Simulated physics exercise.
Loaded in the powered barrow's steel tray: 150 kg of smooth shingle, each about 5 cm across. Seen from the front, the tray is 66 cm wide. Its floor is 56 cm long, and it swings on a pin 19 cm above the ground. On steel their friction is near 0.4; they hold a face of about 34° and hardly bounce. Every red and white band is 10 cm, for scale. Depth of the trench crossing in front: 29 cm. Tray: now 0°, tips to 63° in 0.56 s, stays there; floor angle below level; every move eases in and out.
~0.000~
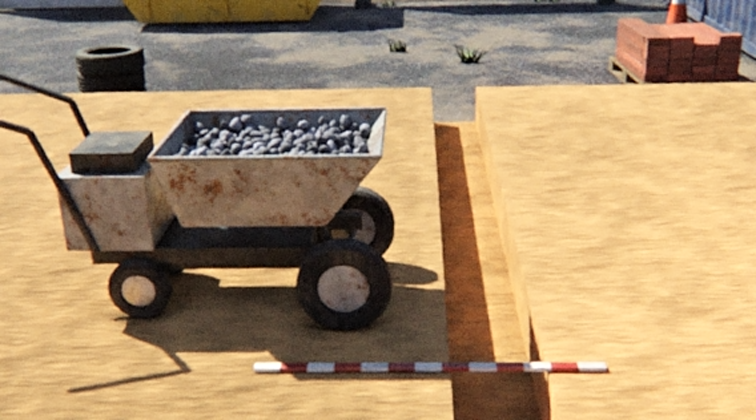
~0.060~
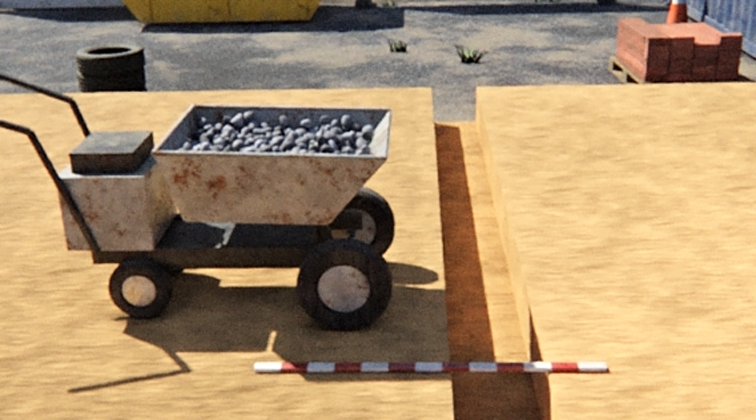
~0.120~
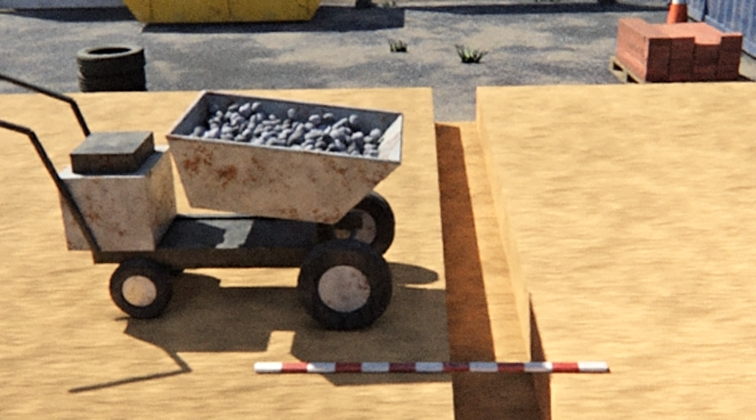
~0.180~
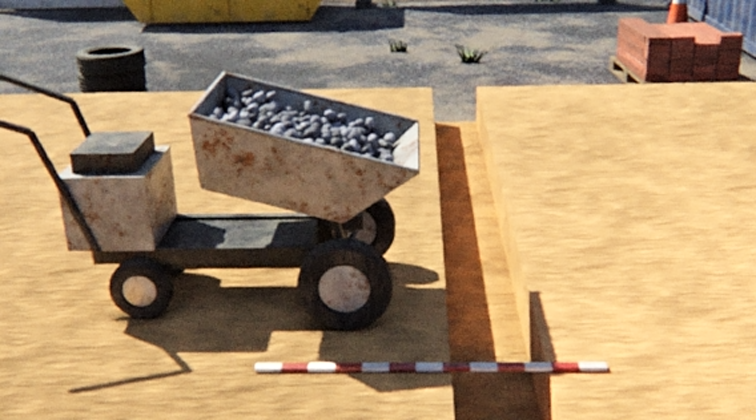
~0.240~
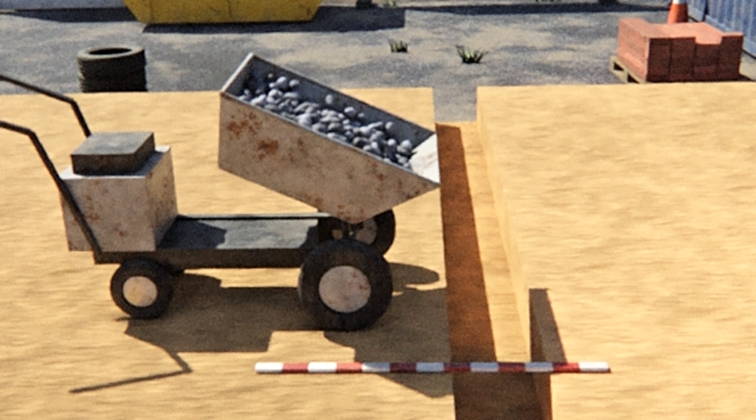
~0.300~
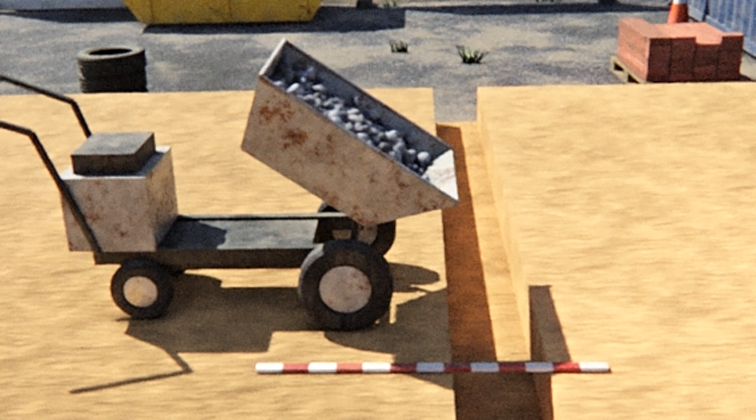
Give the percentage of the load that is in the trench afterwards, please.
Near 39 per cent of the load.
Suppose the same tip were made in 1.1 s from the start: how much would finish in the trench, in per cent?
It'd be some 55 per cent.
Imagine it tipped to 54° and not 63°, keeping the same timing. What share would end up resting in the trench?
Some 25 in a hundred, I'd say.
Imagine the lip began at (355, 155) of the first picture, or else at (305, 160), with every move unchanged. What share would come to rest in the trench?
Result: Close to 50 then close to 85 per cent.
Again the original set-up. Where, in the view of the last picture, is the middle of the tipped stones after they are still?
Their middle lands near (567, 286).
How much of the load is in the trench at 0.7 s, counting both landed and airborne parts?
About 10 per cent by then.
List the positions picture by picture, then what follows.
The first picture shows lip at (381, 157), floor tilted 0°, highest stones at (286, 129).
In the second picture, the tray is at 2°, its lip at (386, 158); the top of the load is at (279, 124); the stones move at 0.5 m/s on average.
In the third picture, the tray is at 7°, its lip at (400, 163); the top of the load is at (231, 116); the stones move at 1.0 m/s on average.
In the fourth picture, the tray is at 15°, its lip at (419, 172); the top of the load is at (241, 101); the stones move at 1.3 m/s on average.
In the fifth picture, the tray is at 25°, its lip at (440, 186); the top of the load is at (260, 85); the stones move at 1.6 m/s on average.
In the sixth picture, the tray is at 35°, its lip at (458, 204); the top of the load is at (286, 72); the stones move at 1.6 m/s on average.
After 0.4 s the floor is at 53°; 100 % in the tray; the foremost stones are at (457, 202).
After 0.7 s the floor is at 63°; 83 % in the tray, 11 % in the trench, 5 % past the trench; the foremost stones are at (555, 266).
After 1.0 s the floor is at 63°; 25 % in the tray, 14 % in the trench, 61 % past the trench; the foremost stones are at (750, 282).
After 3.0 s the floor is at 63°; 0 % in the tray, 39 % in the trench, 61 % past the trench; the foremost stones are past the picture's edge.
